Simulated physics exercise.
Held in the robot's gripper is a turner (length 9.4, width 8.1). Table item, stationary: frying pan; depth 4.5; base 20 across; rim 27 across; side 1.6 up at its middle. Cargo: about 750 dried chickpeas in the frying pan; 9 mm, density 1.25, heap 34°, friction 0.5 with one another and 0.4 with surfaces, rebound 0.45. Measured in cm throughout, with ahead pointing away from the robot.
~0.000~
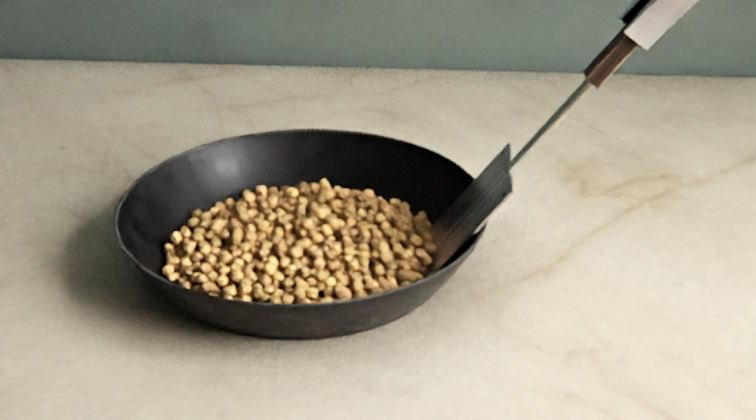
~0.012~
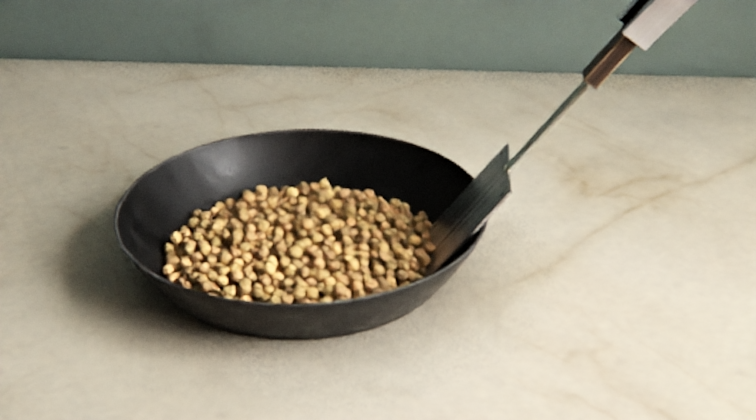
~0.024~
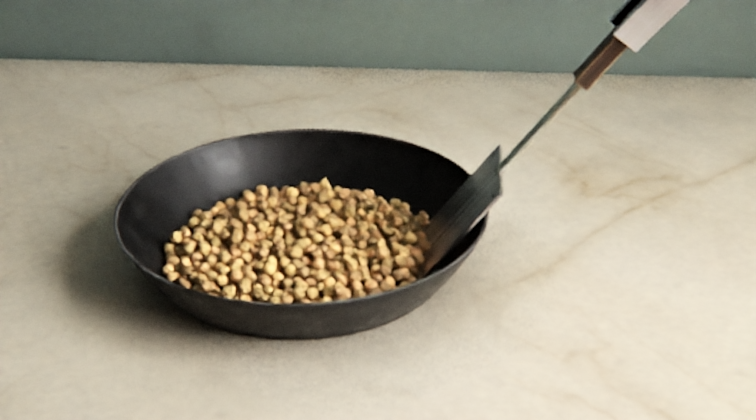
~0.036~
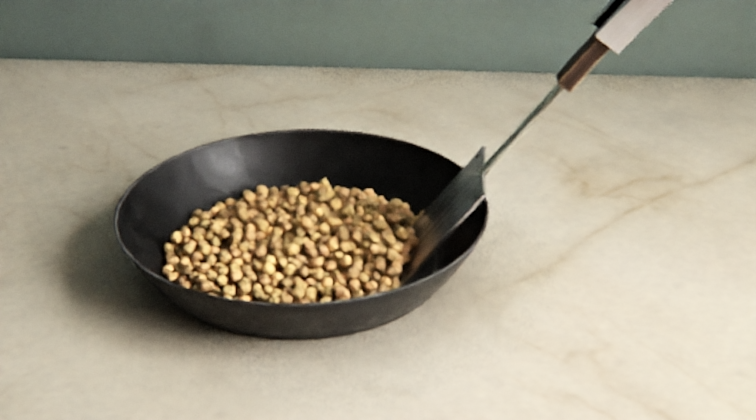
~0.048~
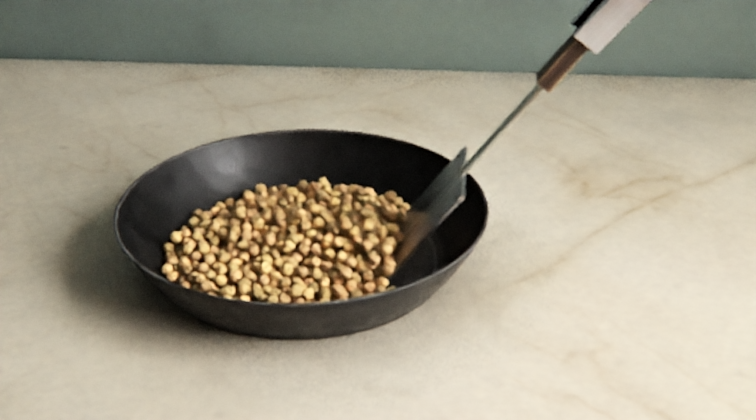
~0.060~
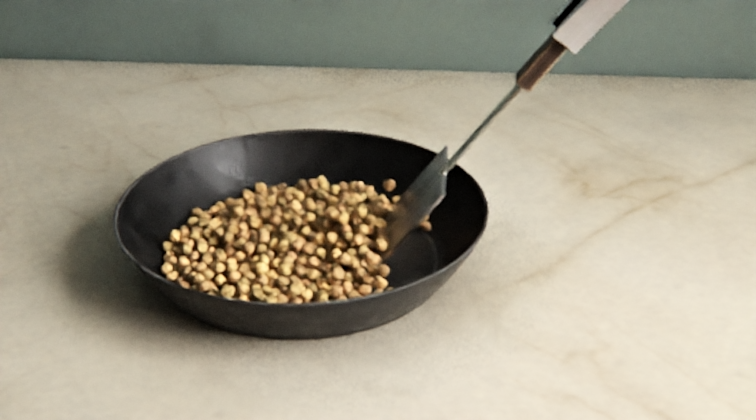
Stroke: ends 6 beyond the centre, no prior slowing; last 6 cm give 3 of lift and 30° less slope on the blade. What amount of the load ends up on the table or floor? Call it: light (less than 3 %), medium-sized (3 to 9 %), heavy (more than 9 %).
It comes out medium-sized.
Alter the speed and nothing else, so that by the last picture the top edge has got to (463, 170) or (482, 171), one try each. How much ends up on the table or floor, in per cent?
Some 0 and 0 per cent.
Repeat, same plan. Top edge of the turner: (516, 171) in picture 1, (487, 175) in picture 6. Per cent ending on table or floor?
About 0 per cent.
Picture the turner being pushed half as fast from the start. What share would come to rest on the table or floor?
Near 0 %.
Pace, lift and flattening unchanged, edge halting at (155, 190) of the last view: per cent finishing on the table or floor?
Estimate: Approx. 25 %.
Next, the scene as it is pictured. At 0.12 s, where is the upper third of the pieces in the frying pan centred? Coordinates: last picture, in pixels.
Around (273, 229).
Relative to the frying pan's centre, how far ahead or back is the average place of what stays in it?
It rests close to 4.5 centimetres ahead of centre.
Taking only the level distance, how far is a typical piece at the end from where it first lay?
It comes to some 3 cm.
After 0.09 s, sloping 53°, highest piece 7 above the table; 746 in the frying pan.
After 0.12 s, sloping 43°, highest piece 8 above the table; 746 in the frying pan.
After 0.33 s, sloping 23°, highest piece 5 above the table; 701 in the frying pan, 38 on the table or floor, 7 on the blade or in flight.
After 1.38 s, sloping 23°, highest piece 5 above the table; 701 in the frying pan, 45 on the table or floor.
At rest, 701 in the frying pan, 45 on the table or floor. That is 6 % on the table or floor.
